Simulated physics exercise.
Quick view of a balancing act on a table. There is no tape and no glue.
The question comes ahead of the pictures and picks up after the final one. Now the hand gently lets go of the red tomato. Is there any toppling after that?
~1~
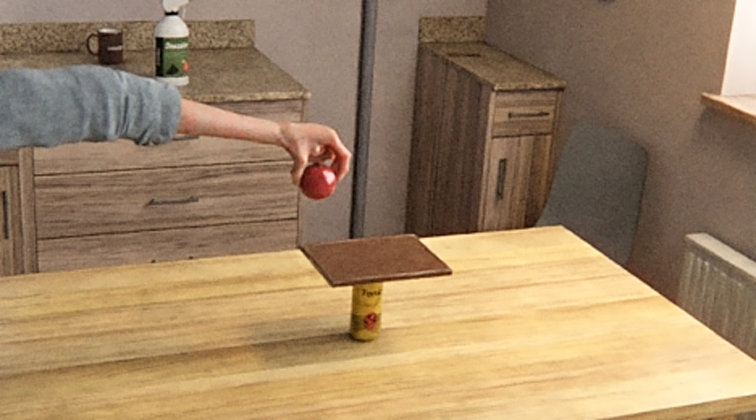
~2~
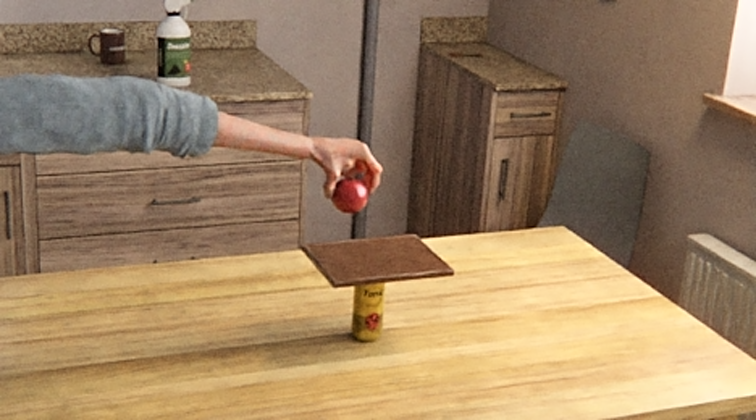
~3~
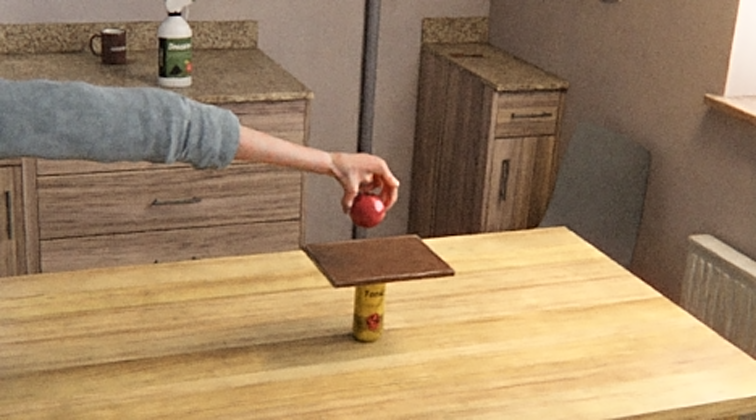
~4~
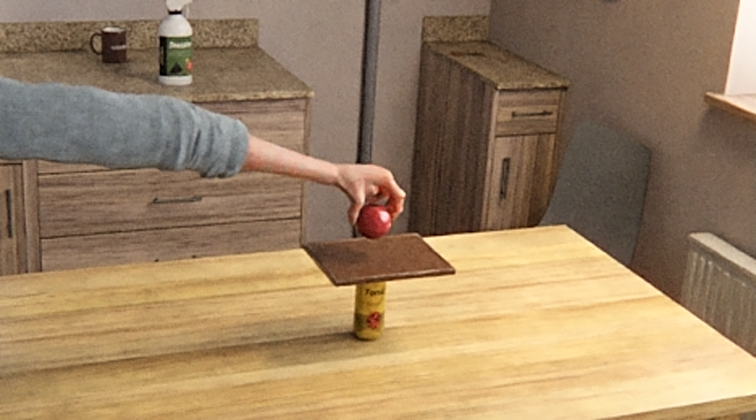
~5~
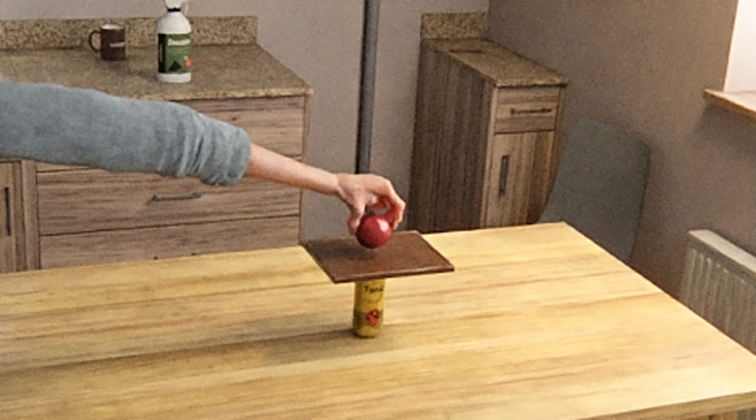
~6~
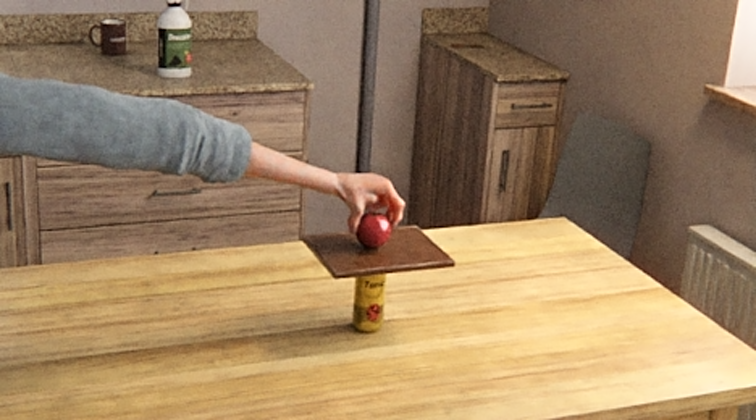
Sure enough, it lasts just fine.
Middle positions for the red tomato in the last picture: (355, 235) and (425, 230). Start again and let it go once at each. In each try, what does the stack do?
Result of try one: No collapse; result of try two: Collapse.
Then, 0.20 s after the last picture, nothing has stirred.
Then, 0.50 s after the last picture, red tomato resting near (373, 230).
At rest, all 3 in place. Seen from the same camera at the end, red tomato near (373, 230). The stack stays up.
